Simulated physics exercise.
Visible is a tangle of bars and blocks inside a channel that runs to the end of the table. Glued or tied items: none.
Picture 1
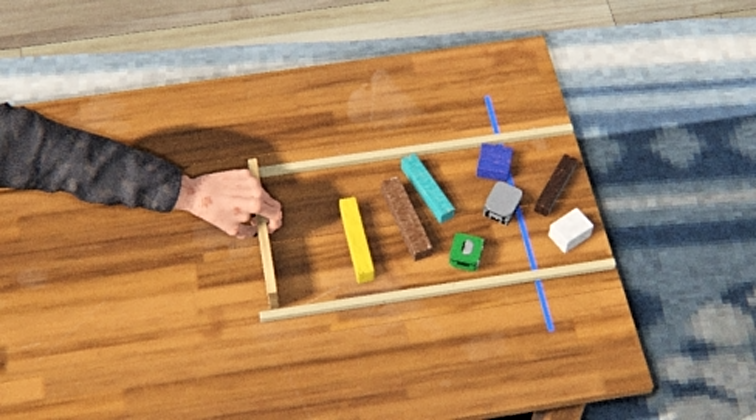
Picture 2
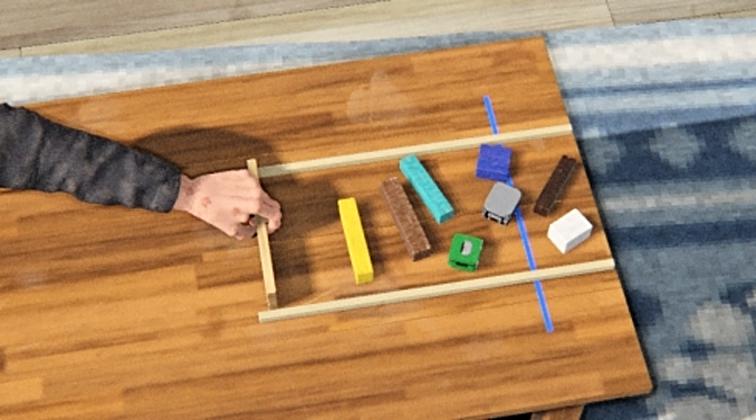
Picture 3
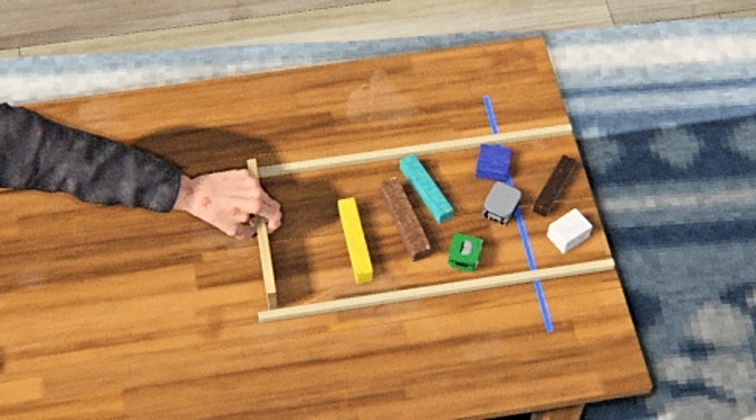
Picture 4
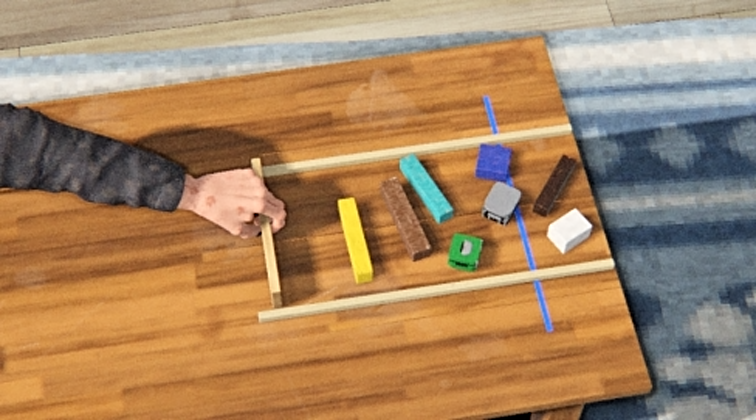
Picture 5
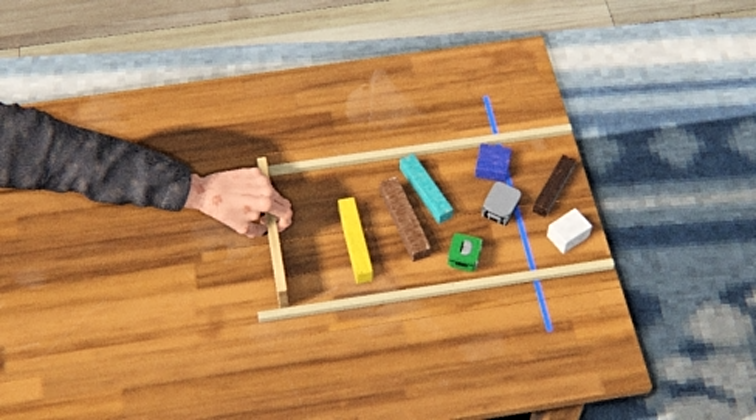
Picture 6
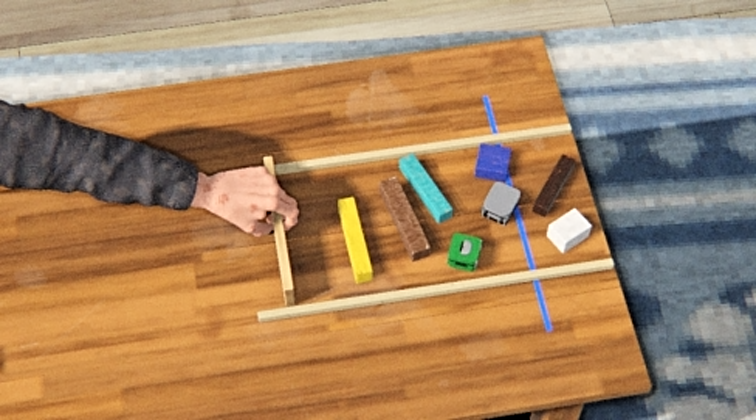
On a wooden table, a hand slides a board slightly right toward scattered bars and blocks.
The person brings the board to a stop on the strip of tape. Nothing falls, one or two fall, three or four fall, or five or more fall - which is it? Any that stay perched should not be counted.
One or two fall.
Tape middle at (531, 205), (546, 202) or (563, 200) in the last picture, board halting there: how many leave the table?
Try by try, 3, 4 and 5.
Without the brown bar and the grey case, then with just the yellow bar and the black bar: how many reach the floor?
The count is 0 in one try and 0 in the other, in that order.
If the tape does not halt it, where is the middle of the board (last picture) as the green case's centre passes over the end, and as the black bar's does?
First near (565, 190), second near (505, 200).
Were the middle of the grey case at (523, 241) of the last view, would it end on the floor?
It stays put.
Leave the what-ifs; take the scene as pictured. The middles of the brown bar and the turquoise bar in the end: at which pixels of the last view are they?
For the brown bar it's (541, 199), and for the turquoise bar it's (550, 170).
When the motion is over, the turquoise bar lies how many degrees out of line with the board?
The angle is about 0 degrees.
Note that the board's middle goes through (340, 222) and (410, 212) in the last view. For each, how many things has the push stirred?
At the one place 0, at the other 4.
A little later, none off yet; white block at rest near (569, 231); black bar at rest near (554, 185); blue block at rest near (493, 163).
Next, none off yet; white block at rest near (569, 231); black bar at rest near (554, 185); blue block moving near (500, 160).
When it is over, the number that fall off is one or two; down, black bar.
